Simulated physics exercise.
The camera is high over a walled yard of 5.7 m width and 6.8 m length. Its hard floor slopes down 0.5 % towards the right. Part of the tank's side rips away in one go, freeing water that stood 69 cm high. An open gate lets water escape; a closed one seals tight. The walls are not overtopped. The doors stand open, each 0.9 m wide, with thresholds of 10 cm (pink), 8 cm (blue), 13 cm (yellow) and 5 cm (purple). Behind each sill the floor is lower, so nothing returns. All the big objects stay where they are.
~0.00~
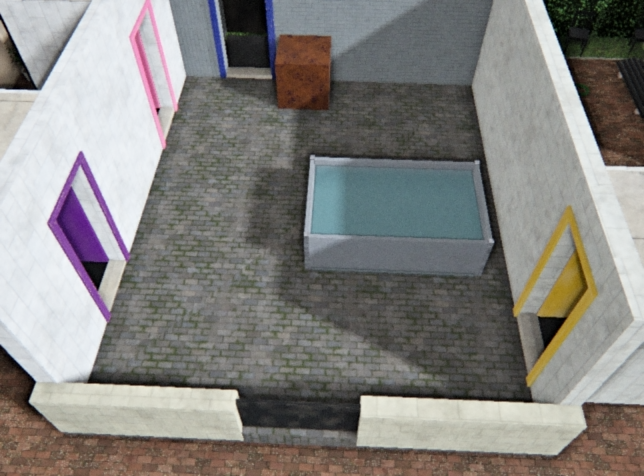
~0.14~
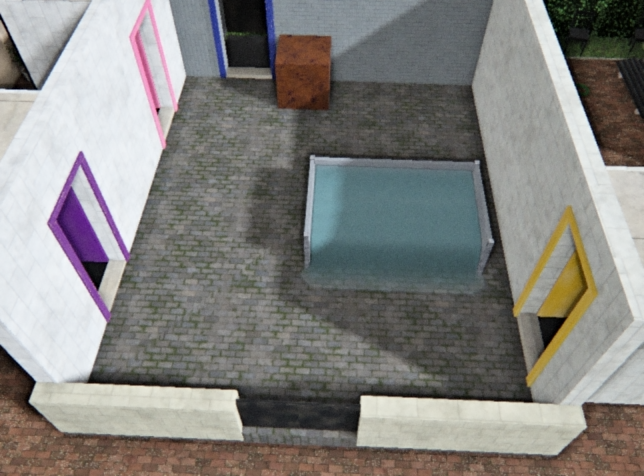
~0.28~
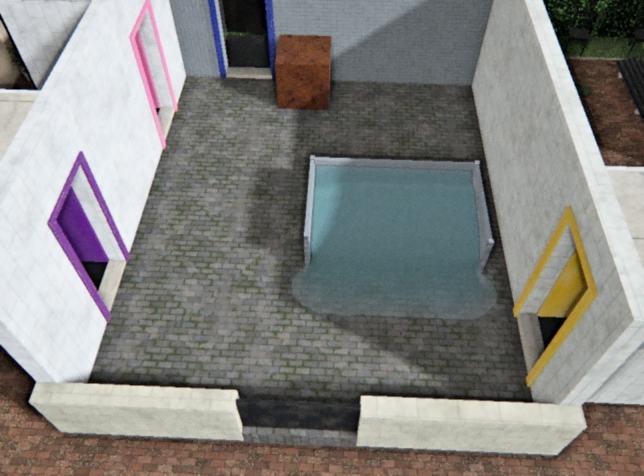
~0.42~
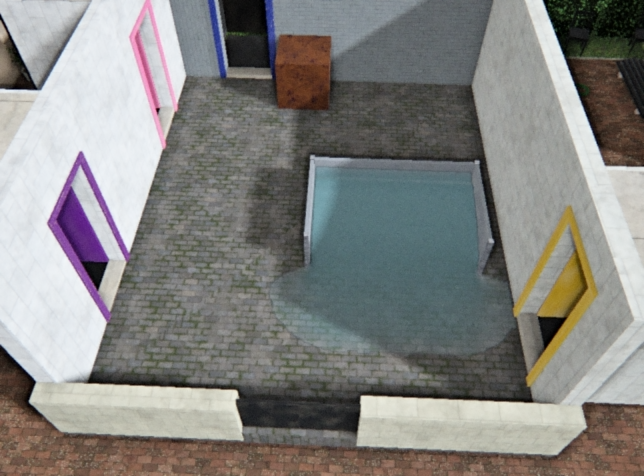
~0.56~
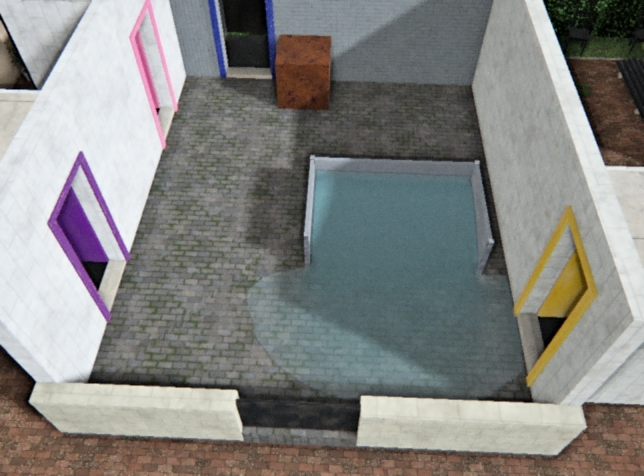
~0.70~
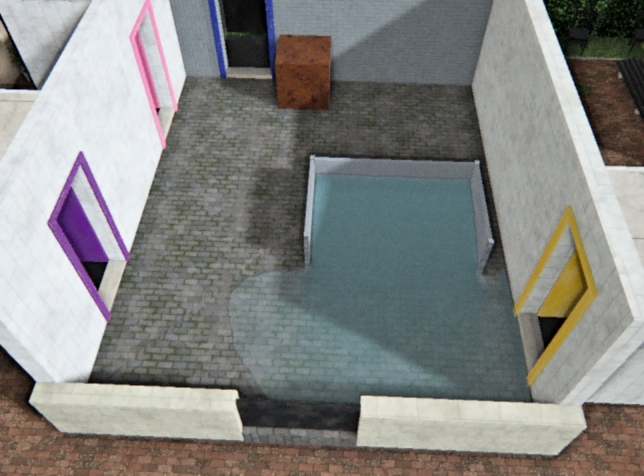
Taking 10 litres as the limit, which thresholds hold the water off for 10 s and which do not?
Door by door: At the pink door it does not reach the limit; at the blue door it exceeds the limit; at the yellow door it goes over the limit; at the purple door it goes over the limit.
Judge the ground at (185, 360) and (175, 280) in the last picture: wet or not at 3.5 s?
In turn: Wet, wet.
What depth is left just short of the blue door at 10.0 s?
Some 9.0 cm.
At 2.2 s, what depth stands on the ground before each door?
In cm: Pink 0, blue 0, yellow 30, purple 0.
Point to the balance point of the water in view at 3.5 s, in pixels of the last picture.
At about (344, 314).
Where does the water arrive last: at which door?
It is the blue one.
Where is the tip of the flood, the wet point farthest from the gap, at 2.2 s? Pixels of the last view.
Around (81, 406).
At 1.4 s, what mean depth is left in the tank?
About 25 cm.
After 1.4 s water covers 30 % of the floor and is deepest (50 cm) near (519, 426); pink door not reached, blue door not reached, yellow door 17 cm at the sill, 0 L in, purple door not reached.
After 2.2 s water covers 30 % of the floor and is deepest (38 cm) near (519, 426); pink door not reached, blue door not reached, yellow door 30 cm at the sill, 32 L in, purple door not reached.
After 3.5 s water covers 50 % of the floor and is deepest (24 cm) near (110, 407); pink door not reached, blue door not reached, yellow door 20 cm at the sill, 96 L in, purple door 13 cm at the sill, 15 L in.
After 6.0 s water covers 80 % of the floor and is deepest (18 cm) near (277, 81); pink door 5 cm at the sill, 0 L in, blue door 12 cm at the sill, 0 L in, yellow door 8 cm at the sill, 108 L in, purple door 10 cm at the sill, 75 L in.
After 10.0 s water covers 100 % of the floor and is deepest (12 cm) near (519, 426); pink door 9 cm at the sill, 0 L in, blue door 9 cm at the sill, 29 L in, yellow door 11 cm at the sill, 109 L in, purple door 5 cm at the sill, 98 L in.
